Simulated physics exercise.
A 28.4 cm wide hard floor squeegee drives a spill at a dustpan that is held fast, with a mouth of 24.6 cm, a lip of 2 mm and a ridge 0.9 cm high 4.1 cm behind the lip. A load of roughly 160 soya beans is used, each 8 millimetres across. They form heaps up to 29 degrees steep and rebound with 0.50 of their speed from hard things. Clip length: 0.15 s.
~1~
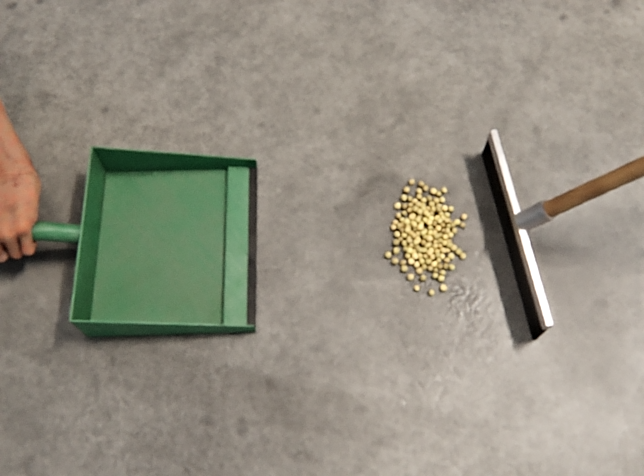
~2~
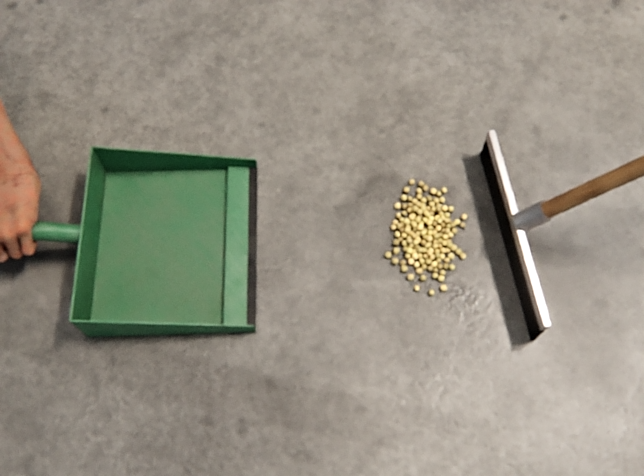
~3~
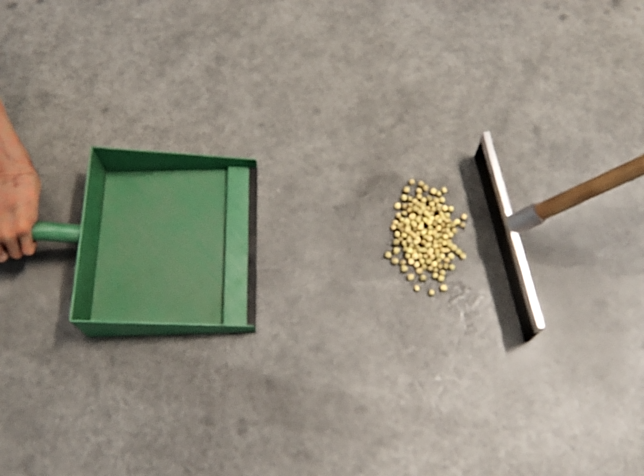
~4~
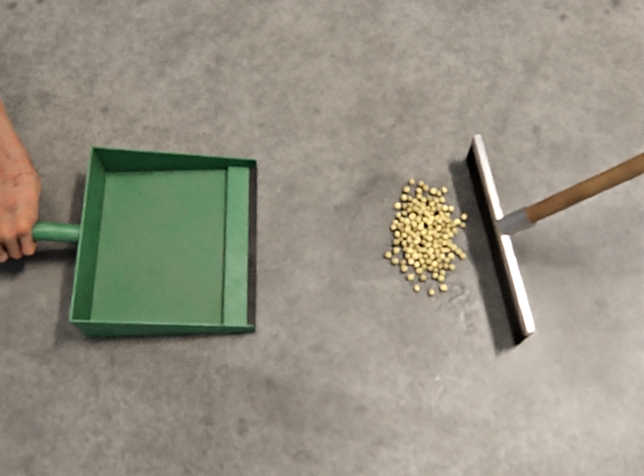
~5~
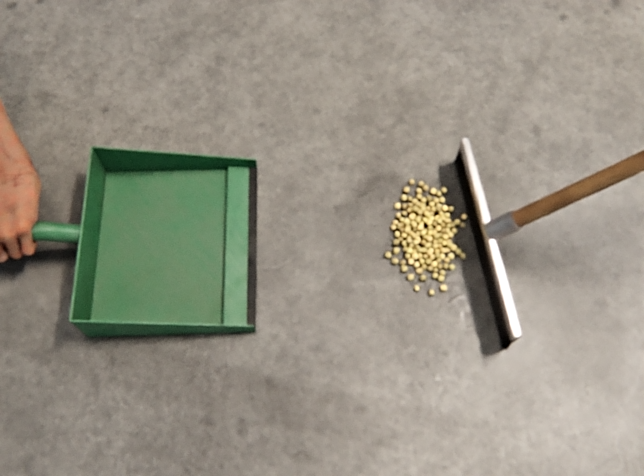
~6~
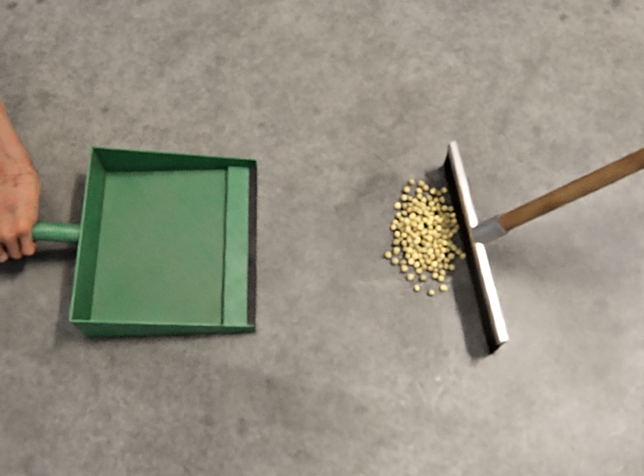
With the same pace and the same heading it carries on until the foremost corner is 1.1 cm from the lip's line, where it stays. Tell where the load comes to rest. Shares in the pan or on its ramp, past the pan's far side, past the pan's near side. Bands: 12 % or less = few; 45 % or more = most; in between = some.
Shares - pan: Some; far side: Few; near side: Some.
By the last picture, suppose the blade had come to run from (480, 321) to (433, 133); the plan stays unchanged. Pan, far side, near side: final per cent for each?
Split: Pan = 35, far = 5, near = 5.
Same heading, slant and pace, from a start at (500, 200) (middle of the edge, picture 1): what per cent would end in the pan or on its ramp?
It would come to about 25 in a hundred.
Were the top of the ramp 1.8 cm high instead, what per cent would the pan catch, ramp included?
It would be near 25 per cent.
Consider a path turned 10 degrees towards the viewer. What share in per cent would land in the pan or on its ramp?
25 per cent.
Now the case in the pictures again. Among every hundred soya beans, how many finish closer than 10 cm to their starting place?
I'd guess some 0 per cent.
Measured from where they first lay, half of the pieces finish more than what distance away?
About 26 cm.
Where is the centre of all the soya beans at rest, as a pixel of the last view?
Roughly (254, 281).
Then, 0.24 s after the last picture, middle of the blade 16 cm from the lip; 0 % over the lip, far side 0 %, near side 0 %.
Then, 0.39 s after the last picture, middle of the blade 7 cm from the lip; 0 % over the lip, far side 0 %, near side 10 %.
Then, 0.67 s after the last picture, middle of the blade 3 cm from the lip; 35 % over the lip, far side 0 %, near side 15 %.
In the end, pan 35 %, far side 5 %, near side 15 %, in front of the lip or behind the blade 45 %.
